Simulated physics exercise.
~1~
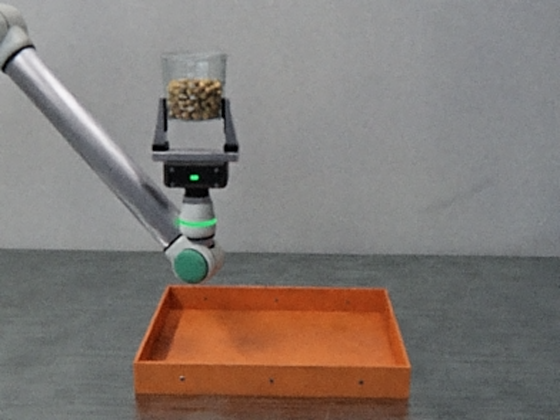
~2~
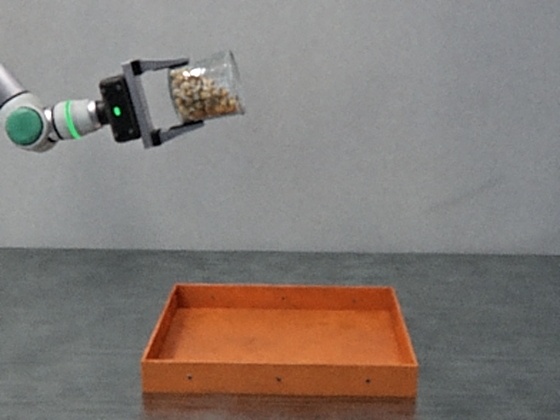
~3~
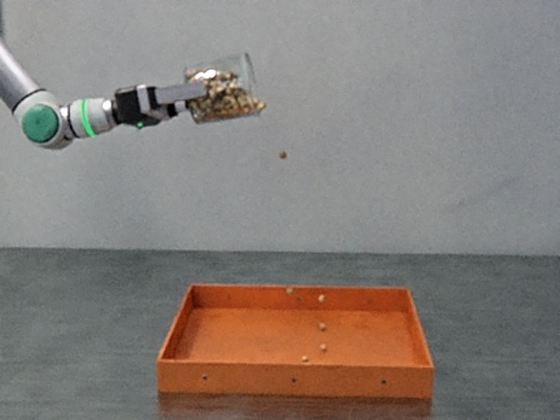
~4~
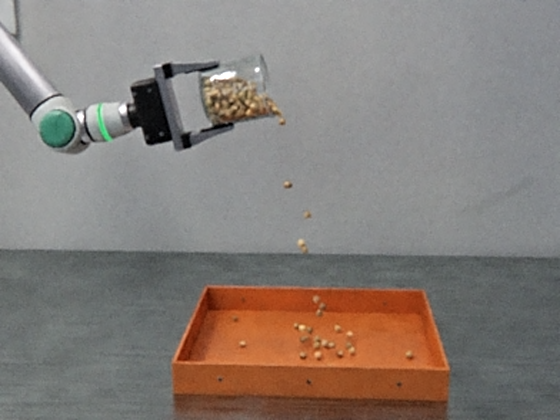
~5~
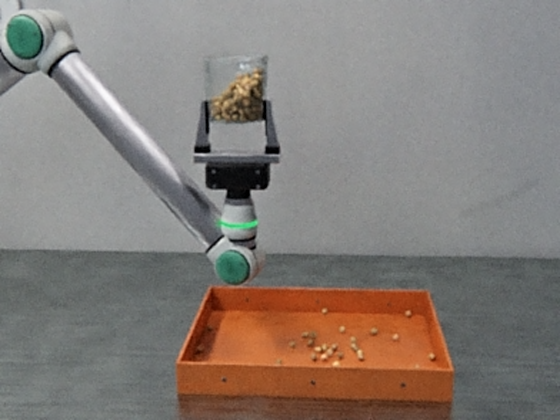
A robot arm holds a clear beaker of dried chickpeas upright above a shallow orange tray on a dark table. It tips the beaker over to the right until it lies almost on its side, the chickpeas sliding toward the rim. As the gripper rolls around, a few drop out and land in the tray. More spill over the lip in a thin trickle and scatter across the tray floor. The arm then swings the beaker back upright, with most of the chickpeas still inside and a small scattering left in the tray.
